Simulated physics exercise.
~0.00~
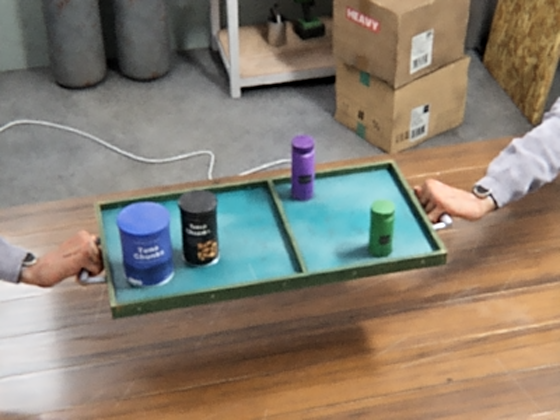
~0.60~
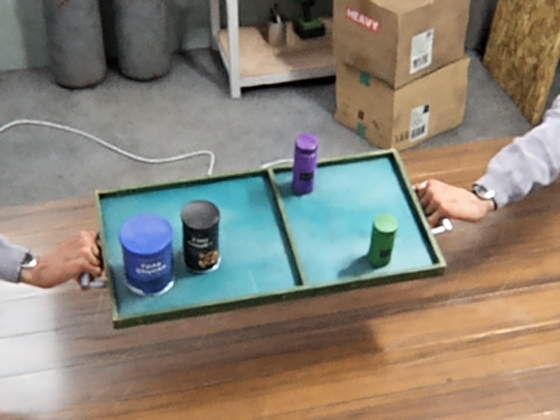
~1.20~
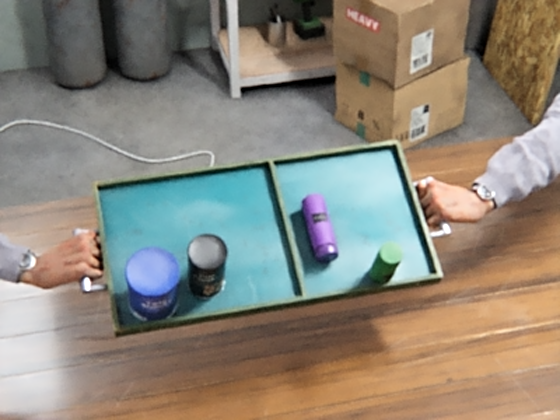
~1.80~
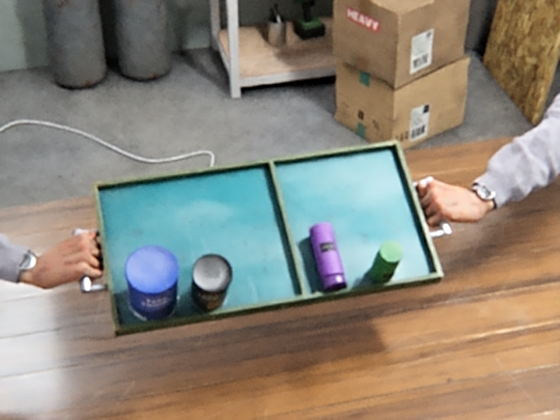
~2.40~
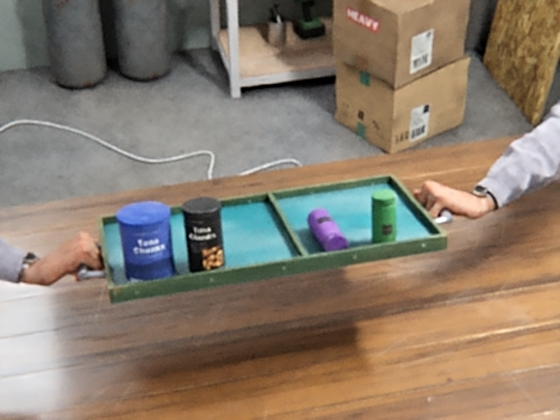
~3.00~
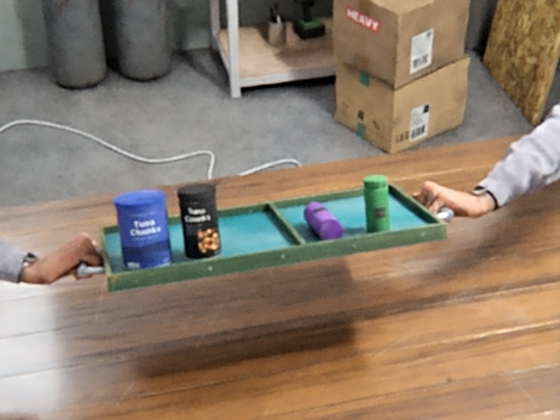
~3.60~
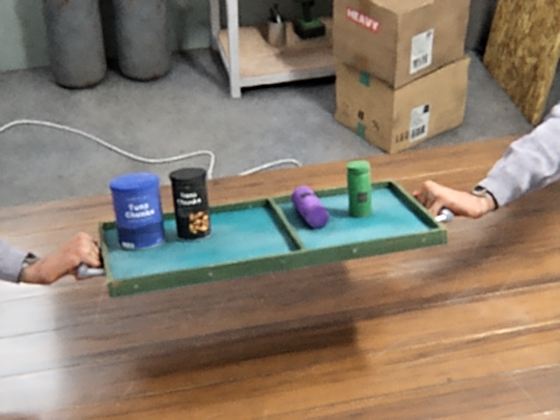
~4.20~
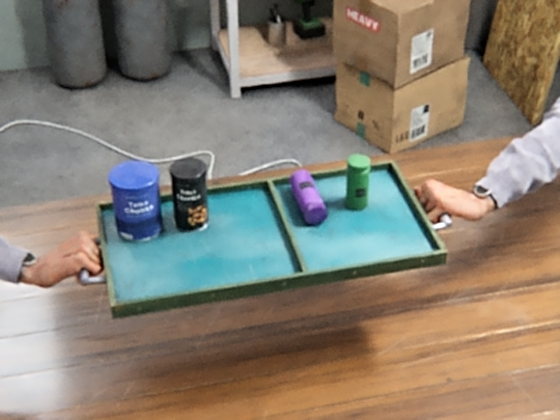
Two hands tilt a tray back and forth, sliding three containers and toppling the purple one.
